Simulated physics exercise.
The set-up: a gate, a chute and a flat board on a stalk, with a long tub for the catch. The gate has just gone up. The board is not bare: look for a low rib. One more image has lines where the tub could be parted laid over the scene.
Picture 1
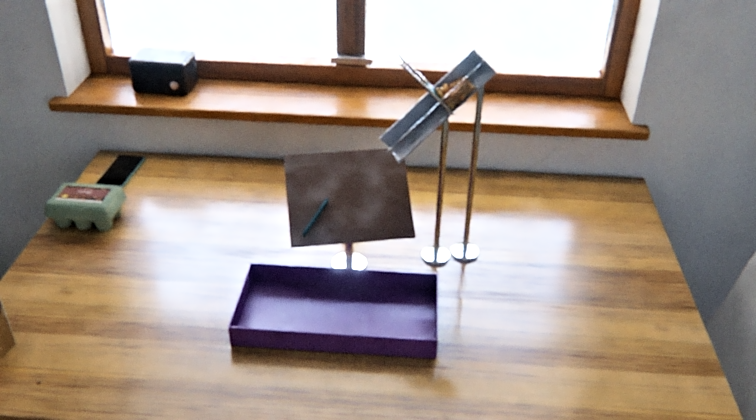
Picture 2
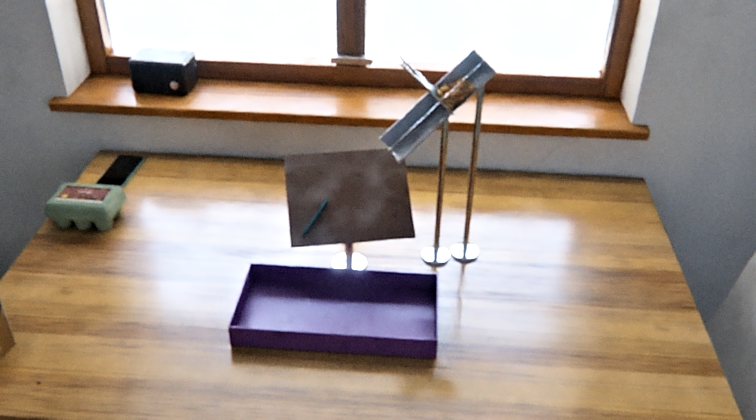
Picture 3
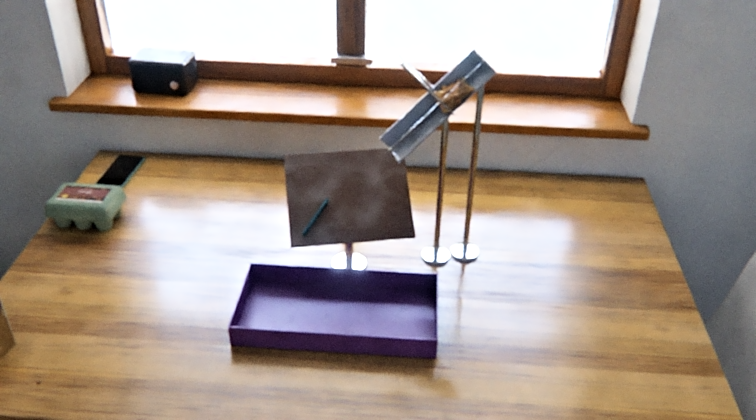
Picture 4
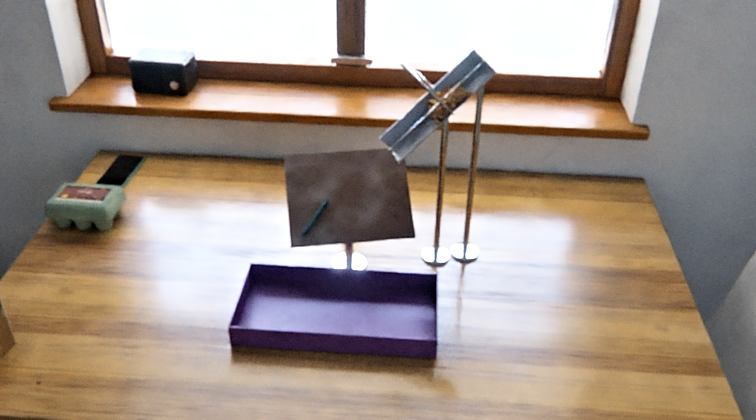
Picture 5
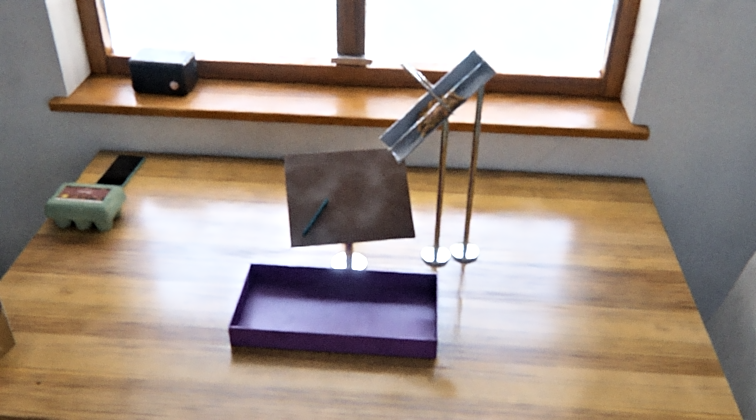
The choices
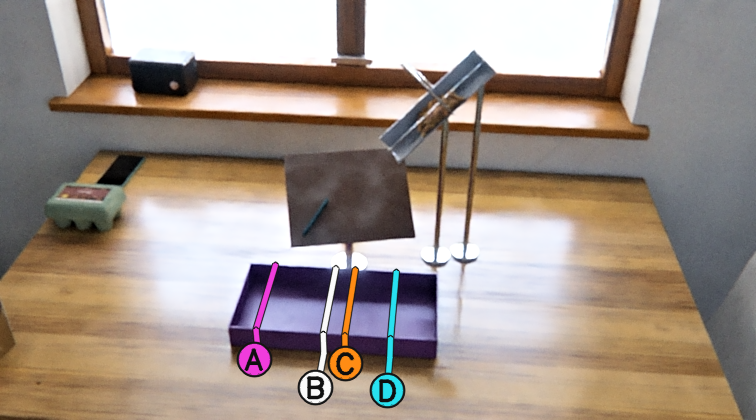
On a wooden table by a window, a sloping metal chute on two thin stands points down toward a dark tilted board with a low rib, a purple tub in front. Small brownish pieces near the chute's upper part begin sliding down it, bunched together, and travel partway along while everything else stays still.
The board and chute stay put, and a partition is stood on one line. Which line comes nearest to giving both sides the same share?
Best: B.
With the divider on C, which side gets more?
Left.
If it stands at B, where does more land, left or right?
Left.
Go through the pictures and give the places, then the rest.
Load behind the gate at (453, 92), round wooden beads; lip of the chute at (395, 156), sloping fairly steeply, in the first picture.
Middle of the board at (349, 195), tilted fairly steeply; middle of its low edge at (354, 242); of its high edge at (344, 151), in the second picture.
Front corners of the tub at (228, 327) and (437, 340), empty; front of the load at (443, 108), in the third picture.
Middle of the load at (441, 104); its front at (437, 122), about a quarter of the way to the lip; rib from (327, 199) to (304, 233), in the fourth picture.
Middle of the load at (437, 110); its front at (420, 129), about half of the way to the lip, in the fifth picture.
On the marked copy, line A crosses the front rim at (256, 328); line B crosses the front rim at (323, 333); line C crosses the front rim at (344, 334); line D crosses the front rim at (390, 337).
For line A, of what is caught, a stray few on the left of the divider, nearly all on the right.
For line B, of what is caught, about two thirds on the left of the divider, about a third on the right.
For line C, of what is caught, nearly all on the left of the divider, a small part on the right.
For line D, of what is caught, nearly all on the left of the divider, a stray few on the right.
